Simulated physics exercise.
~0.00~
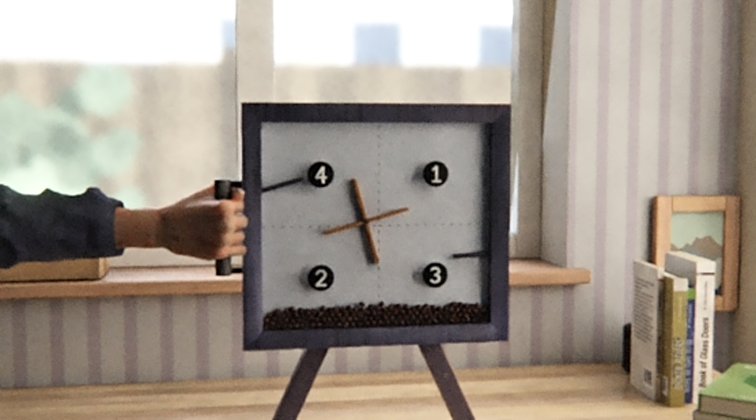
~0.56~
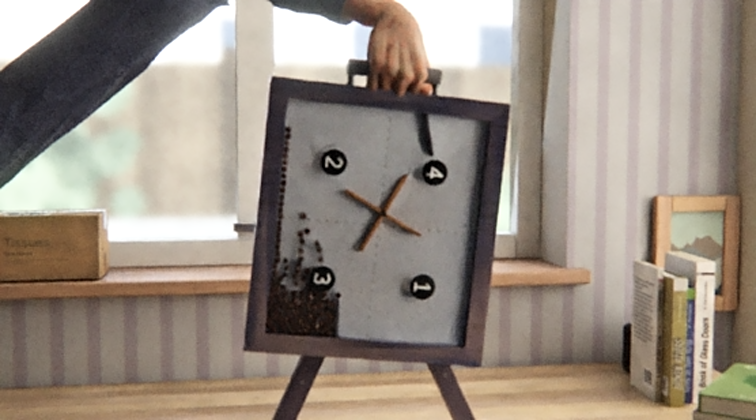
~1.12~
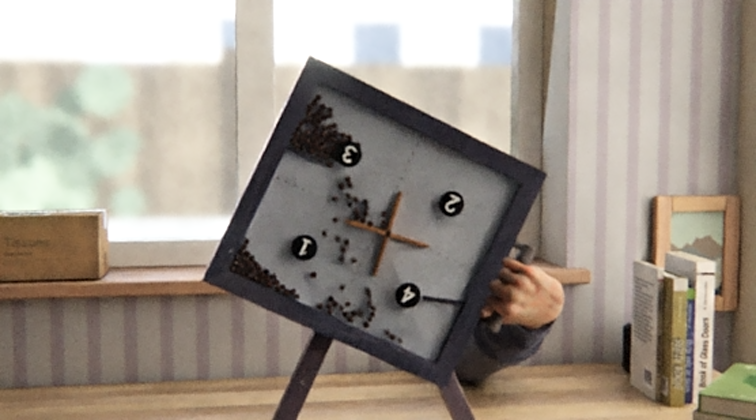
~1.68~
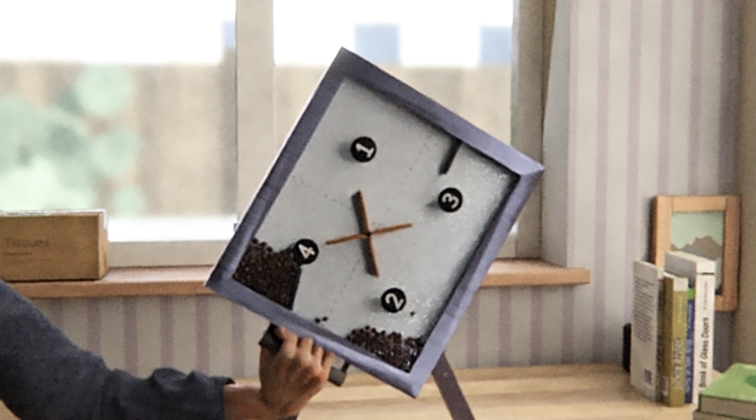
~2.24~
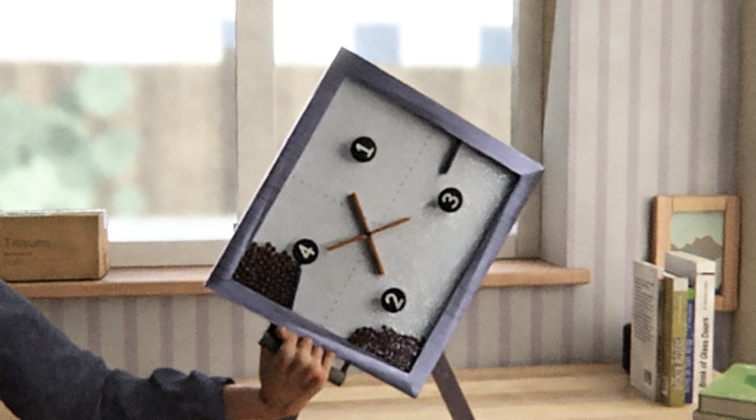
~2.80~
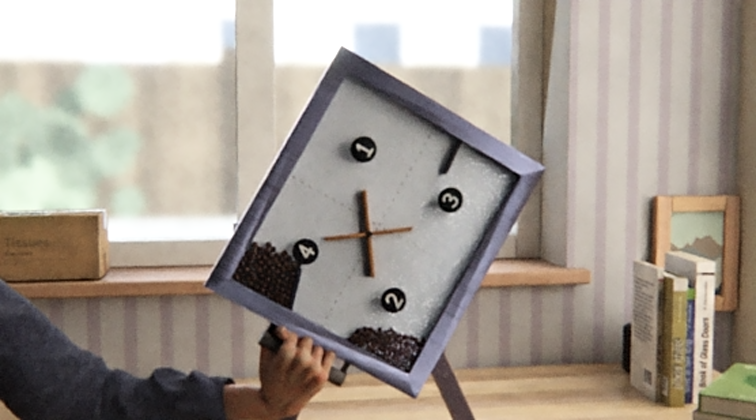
To begin with, a hand grips the handle on the left of a dark-framed, flat case on a stand, with beads spread along its bottom and a crossed pair of brown sticks at its middle. The hand swings the case clockwise, bringing the handle to the top as beads gather at lower left, mostly by number three. As the handle passes to the lower right, beads spill down from an upper-left clump. The turn carries on until the handle is underneath. The case stops tilted, with heaps resting by numbers four and two, while the cross still shifts slightly.
